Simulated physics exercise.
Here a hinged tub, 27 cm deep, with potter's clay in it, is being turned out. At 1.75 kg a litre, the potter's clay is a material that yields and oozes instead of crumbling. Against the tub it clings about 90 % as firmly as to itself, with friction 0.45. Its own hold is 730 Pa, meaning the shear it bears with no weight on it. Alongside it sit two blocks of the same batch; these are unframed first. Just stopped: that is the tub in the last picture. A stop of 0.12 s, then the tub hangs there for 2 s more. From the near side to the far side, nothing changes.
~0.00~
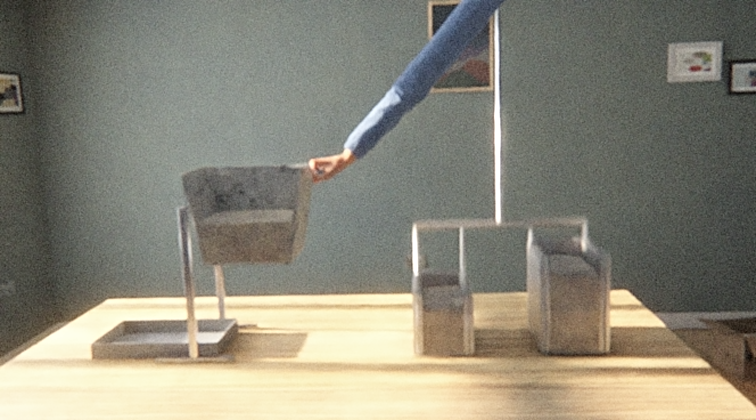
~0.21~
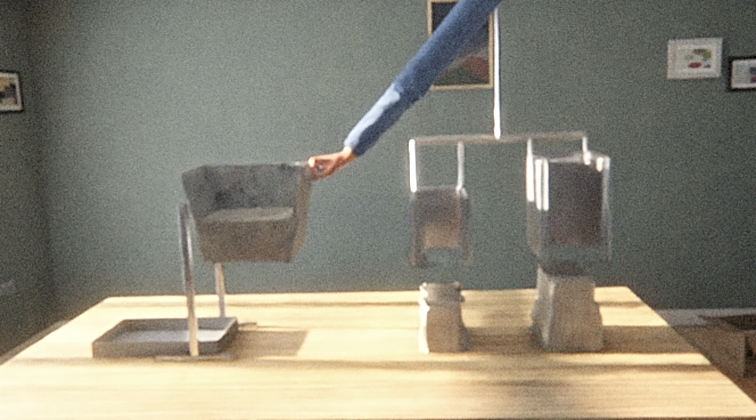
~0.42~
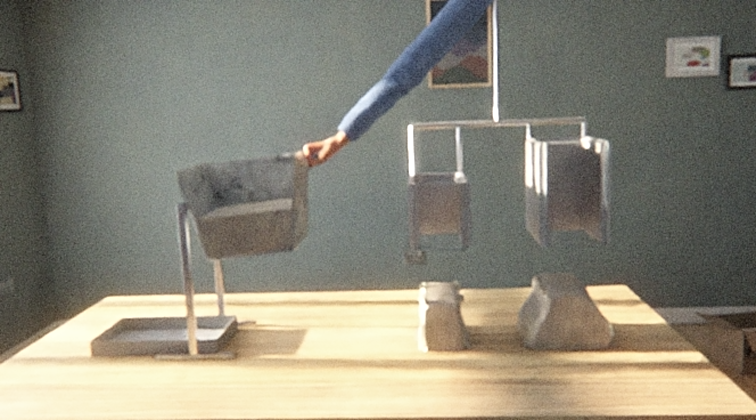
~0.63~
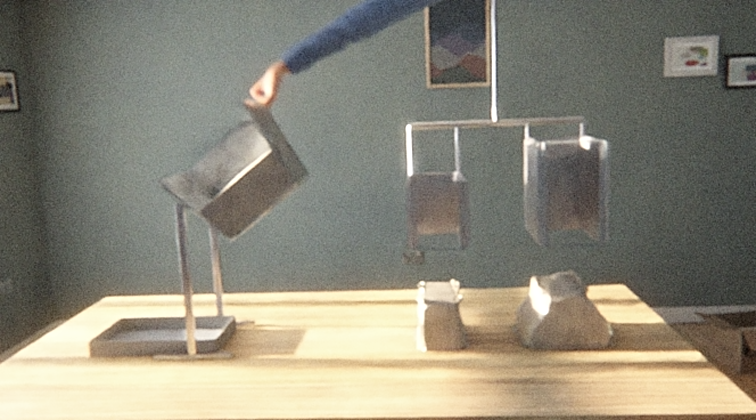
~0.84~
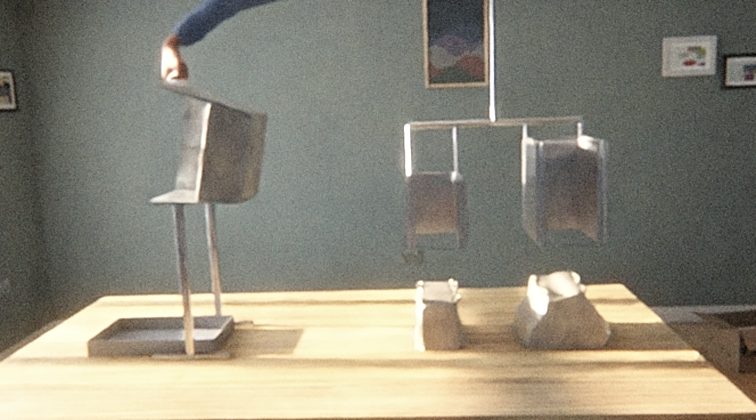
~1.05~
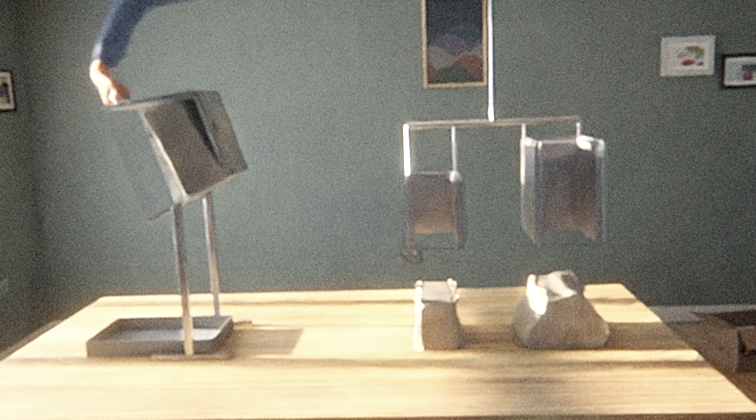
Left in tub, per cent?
35 %.
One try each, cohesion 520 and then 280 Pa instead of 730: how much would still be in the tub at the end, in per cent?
First 25 %, second 0 %.
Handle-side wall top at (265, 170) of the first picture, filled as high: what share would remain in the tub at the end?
Close to 45 per cent would still be in the tub.
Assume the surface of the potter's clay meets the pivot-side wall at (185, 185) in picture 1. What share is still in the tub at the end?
That gives some 12 %.
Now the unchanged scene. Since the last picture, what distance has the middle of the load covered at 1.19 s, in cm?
Some 11 cm.
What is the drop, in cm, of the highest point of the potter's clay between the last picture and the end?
20 cm.
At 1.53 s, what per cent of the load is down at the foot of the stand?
50 %.
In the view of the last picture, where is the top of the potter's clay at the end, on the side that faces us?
It ends up highest close to (220, 168).
By 1.19 s, the tub is at 107 degrees and holds 95 %.
By 1.36 s, the tub is at 107 degrees and holds 40 %.
By 1.53 s, the tub is at 107 degrees and holds 35 %.
By 1.70 s, the tub is at 107 degrees and holds 35 %.
By 3.05 s, at the end, the tub is at 107 degrees and holds 35 %.
